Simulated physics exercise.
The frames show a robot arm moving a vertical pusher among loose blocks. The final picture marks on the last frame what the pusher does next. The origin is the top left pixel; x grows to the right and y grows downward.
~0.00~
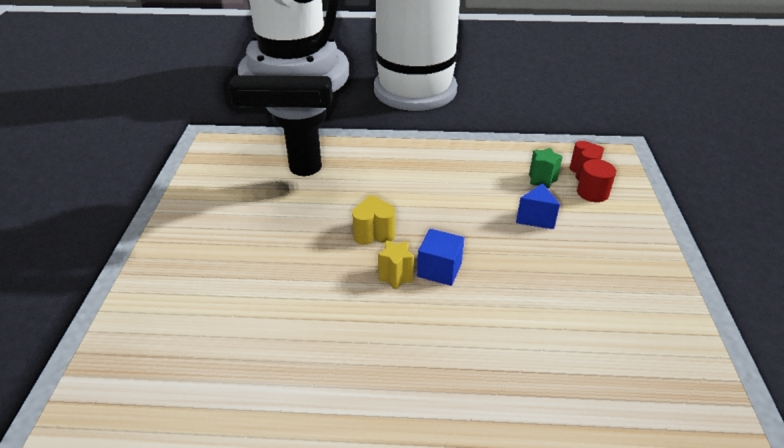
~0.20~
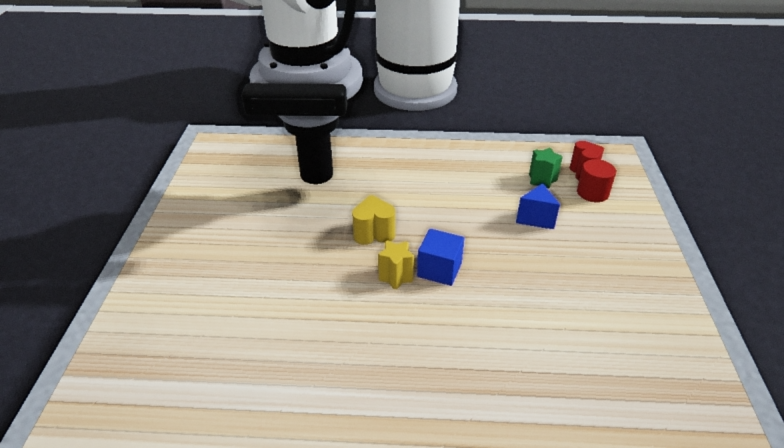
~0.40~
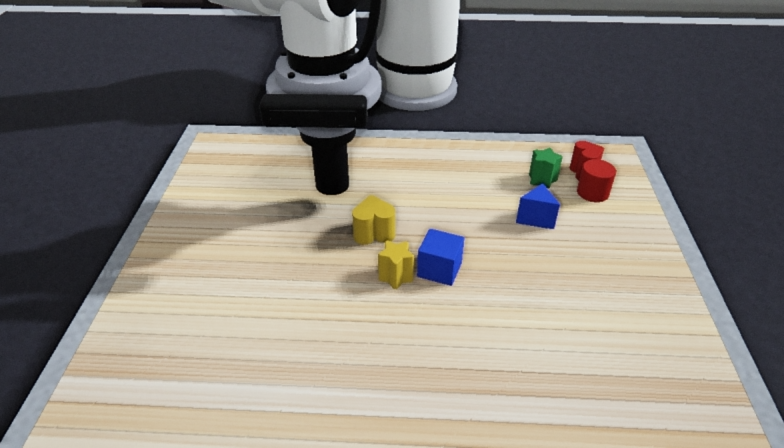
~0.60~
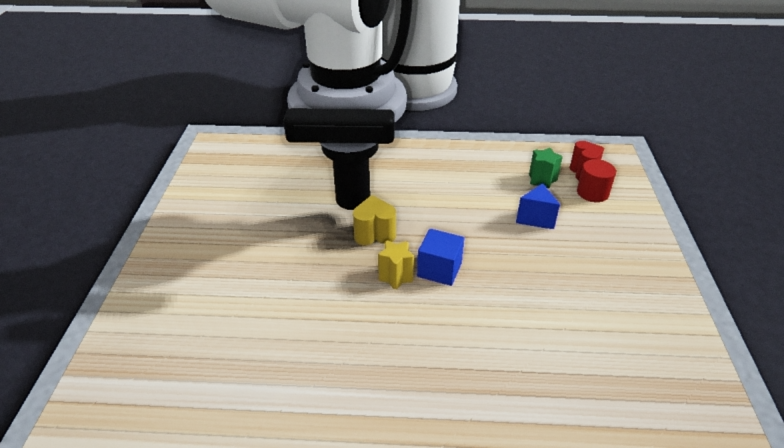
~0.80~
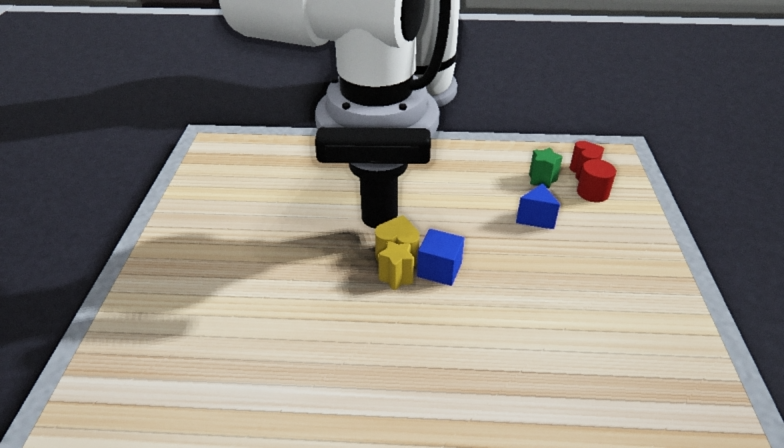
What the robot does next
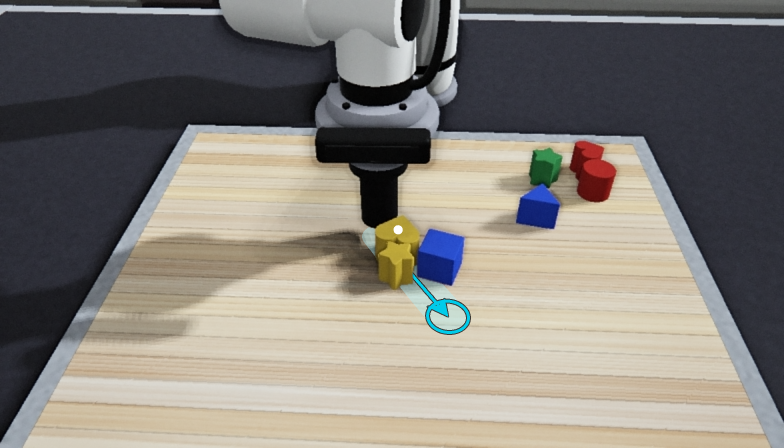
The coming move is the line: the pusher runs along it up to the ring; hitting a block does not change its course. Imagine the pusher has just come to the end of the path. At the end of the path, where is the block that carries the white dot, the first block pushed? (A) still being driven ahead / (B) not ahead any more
The correct letter is A.
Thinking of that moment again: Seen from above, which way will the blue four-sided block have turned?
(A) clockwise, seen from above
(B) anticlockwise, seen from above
B - anticlockwise, seen from above.
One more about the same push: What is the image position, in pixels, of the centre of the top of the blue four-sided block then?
The blue four-sided block ends near (461, 252).
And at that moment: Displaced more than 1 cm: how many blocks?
I count three at least.
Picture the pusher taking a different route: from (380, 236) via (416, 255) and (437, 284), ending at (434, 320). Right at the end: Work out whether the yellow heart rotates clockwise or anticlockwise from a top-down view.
It goes round the way clock hands do.
Path on the board, from (380, 236) directly to (448, 316); the dot is on the yellow heart.
On the path given first. One third of the way, pusher at (401, 242); yellow star-shaped block at (407, 280), turned 35° clockwise; yellow heart at (419, 257); blue four-sided block at (455, 250), turned 35° anticlockwise.
Two thirds of the way, pusher at (425, 269); yellow star-shaped block at (413, 301), turned 110° clockwise; yellow heart at (445, 287); blue four-sided block at (460, 251), turned 50° anticlockwise.
At the end, pusher at (450, 297); yellow star-shaped block at (415, 306), turned 140° clockwise; yellow heart at (470, 318), turned 15° clockwise; blue four-sided block at (461, 252), turned 50° anticlockwise.
